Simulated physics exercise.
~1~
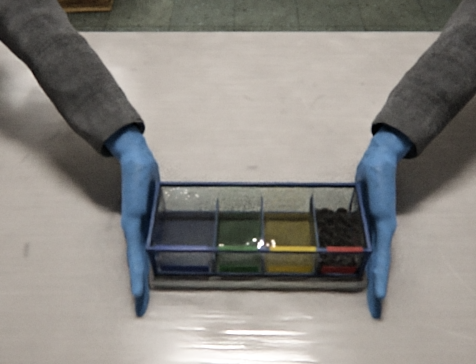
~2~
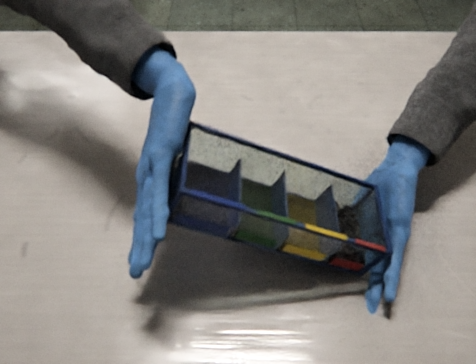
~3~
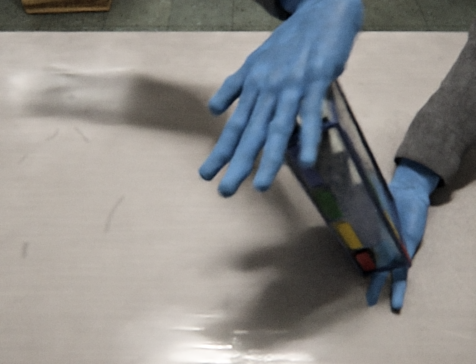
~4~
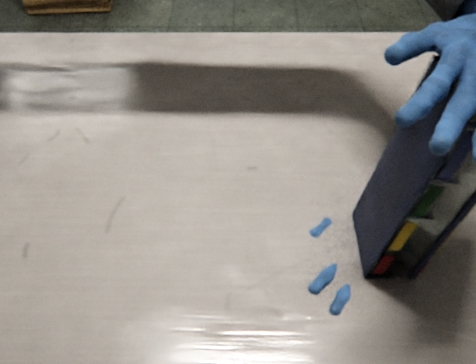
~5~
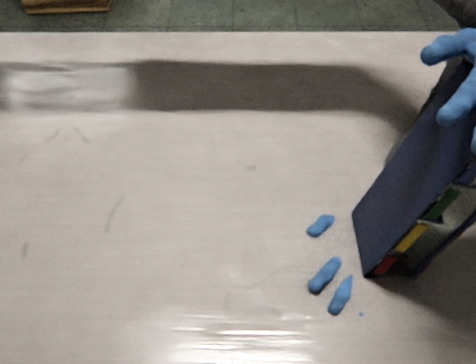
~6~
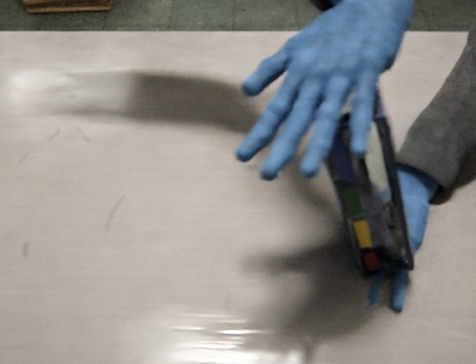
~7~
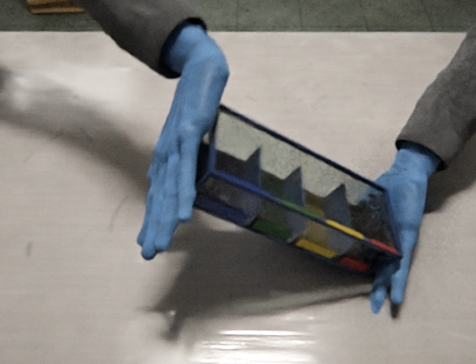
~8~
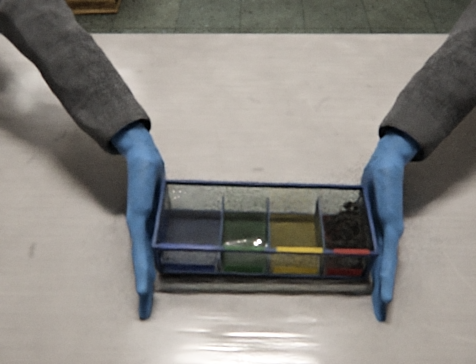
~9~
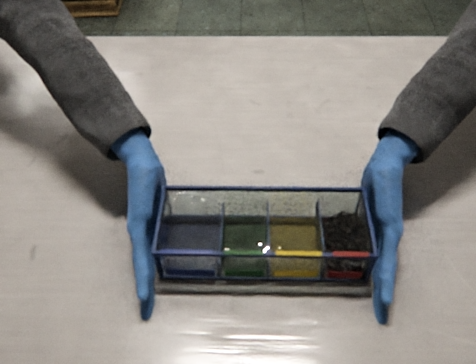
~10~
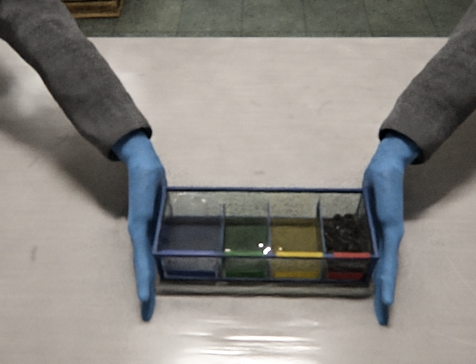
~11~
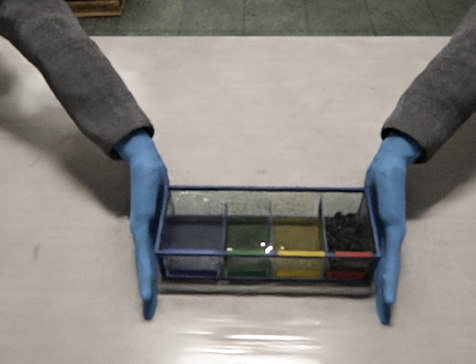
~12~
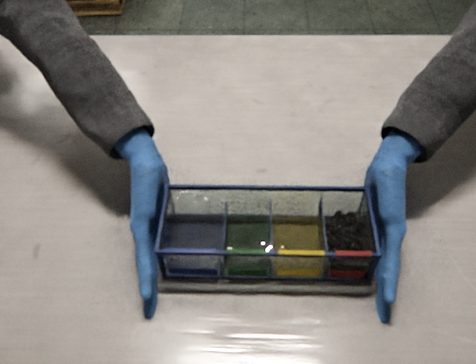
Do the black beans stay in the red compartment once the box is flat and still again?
Yes, the black beans are all in the red compartment at the end. The blue, green and yellow compartments hold none of them.
Two blue-gloved hands in dark grey sleeves hold the ends of a clear lidded box on a pale tabletop, seen from above and in front by a slightly swaying camera. The box has blue, green, yellow and red compartments from left to right, with a pile of black beans in the red one. The left hand lifts its end, and the box pivots on its lower right corner until it tips past upright. It then swings back just as quickly and settles flat. Both hands stay at its ends, and the black beans lie in the red compartment.
